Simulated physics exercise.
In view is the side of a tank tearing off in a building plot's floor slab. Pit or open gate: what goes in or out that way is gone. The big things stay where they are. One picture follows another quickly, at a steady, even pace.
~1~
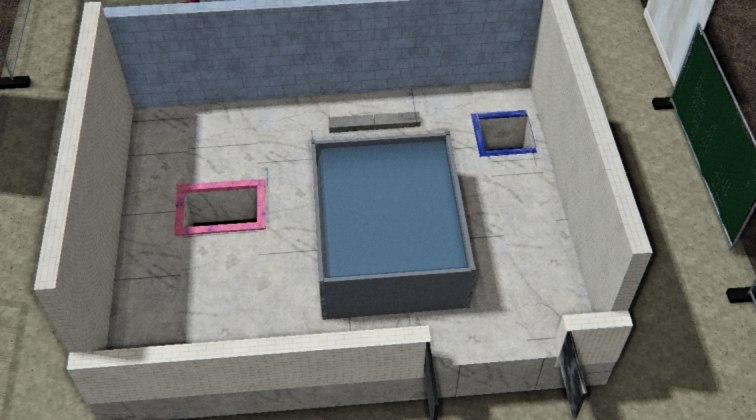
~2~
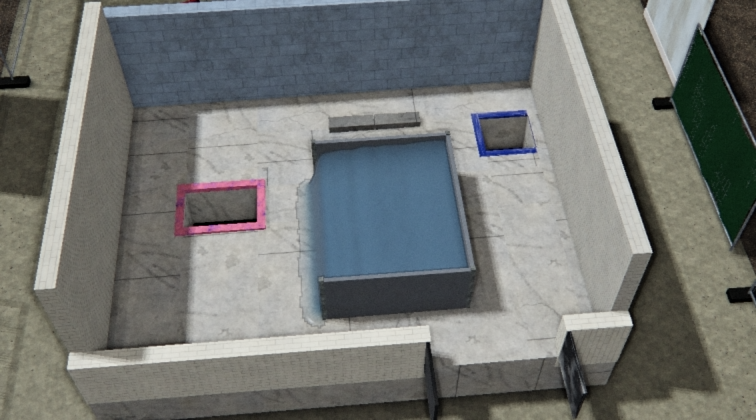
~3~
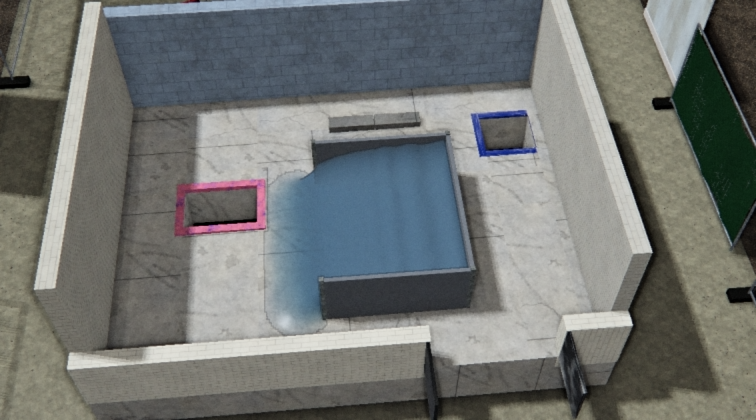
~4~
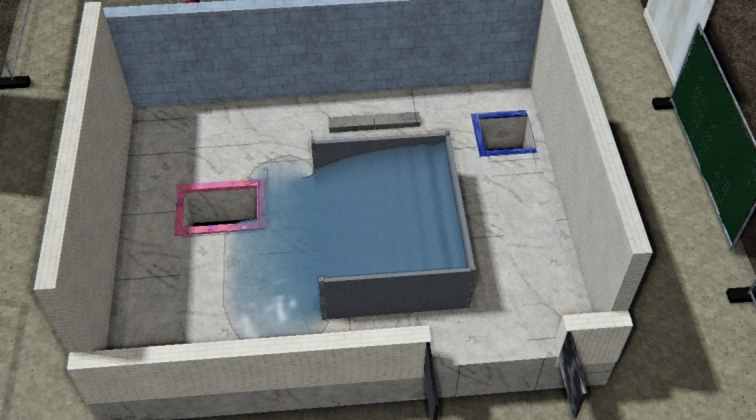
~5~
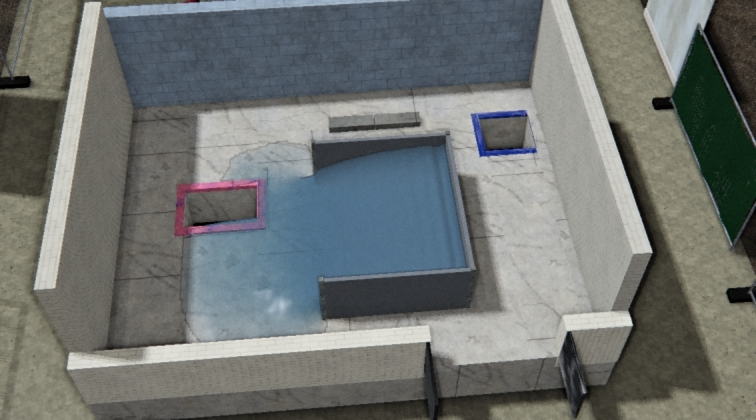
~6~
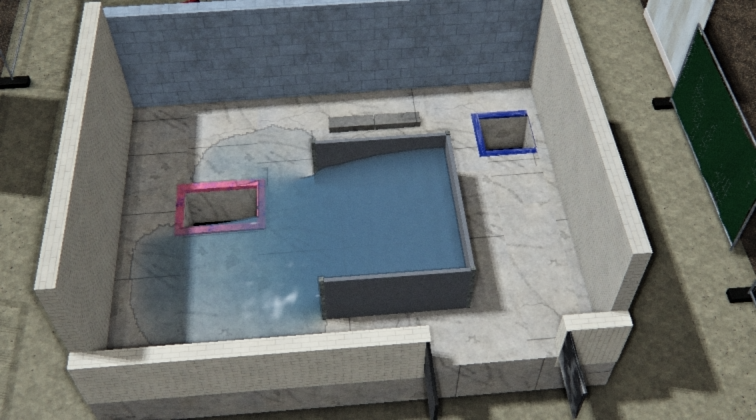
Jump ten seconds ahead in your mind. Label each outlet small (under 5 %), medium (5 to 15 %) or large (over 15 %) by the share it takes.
Labels: Gate: Small, pink pit: Large, blue pit: Medium.
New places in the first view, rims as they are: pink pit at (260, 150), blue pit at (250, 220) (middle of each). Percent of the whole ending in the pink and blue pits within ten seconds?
The pink pit takes 10 per cent, and the blue pit takes 50 per cent.
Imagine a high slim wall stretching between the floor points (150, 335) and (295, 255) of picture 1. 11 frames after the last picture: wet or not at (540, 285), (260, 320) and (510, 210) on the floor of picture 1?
Taking the three spots in the order asked, they are bone-dry, waterlogged and bone-dry.
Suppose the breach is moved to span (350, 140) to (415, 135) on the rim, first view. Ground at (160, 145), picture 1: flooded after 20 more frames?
Short answer - sodden.
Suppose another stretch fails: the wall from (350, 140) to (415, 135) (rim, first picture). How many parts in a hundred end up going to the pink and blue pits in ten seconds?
Out of every hundred parts, pink takes 4 and blue takes 30.
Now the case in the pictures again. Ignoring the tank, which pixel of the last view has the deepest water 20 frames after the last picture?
Pointing at (187, 110).
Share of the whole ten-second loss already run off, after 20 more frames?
Around 45 percent.
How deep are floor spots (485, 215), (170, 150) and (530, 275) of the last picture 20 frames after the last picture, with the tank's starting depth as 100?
Some 0, 14 and 0 in a hundred.
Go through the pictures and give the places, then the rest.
In the first frame, still water in the water tank at (389, 206).
In the second frame, the front is at (321, 323), out from the gap at (322, 235).
In the third frame, water pours out at (322, 236) and has run to (292, 333).
In the fourth frame, the front is at a hidden place, out from the gap at (322, 237).
In the fifth frame, the front is at a hidden place, out from the gap at (322, 238).
In the sixth frame, the front is at (137, 305), out from the gap at (322, 238).
A moment on, water covers 45 % of the floor; the gate 0 %, the pink pit 11 %, the blue pit 0 %.
Next, water covers 45 % of the floor; the gate 0 %, the pink pit 17 %, the blue pit 0 %.
Then, water covers 55 % of the floor; the gate 0 %, the pink pit 24 %, the blue pit 0 %.
Later, water covers 85 % of the floor; the gate 1 %, the pink pit 33 %, the blue pit 1 %.
In the end, water covers 95 % of the floor; the gate 3 %, the pink pit 37 %, the blue pit 10 %.
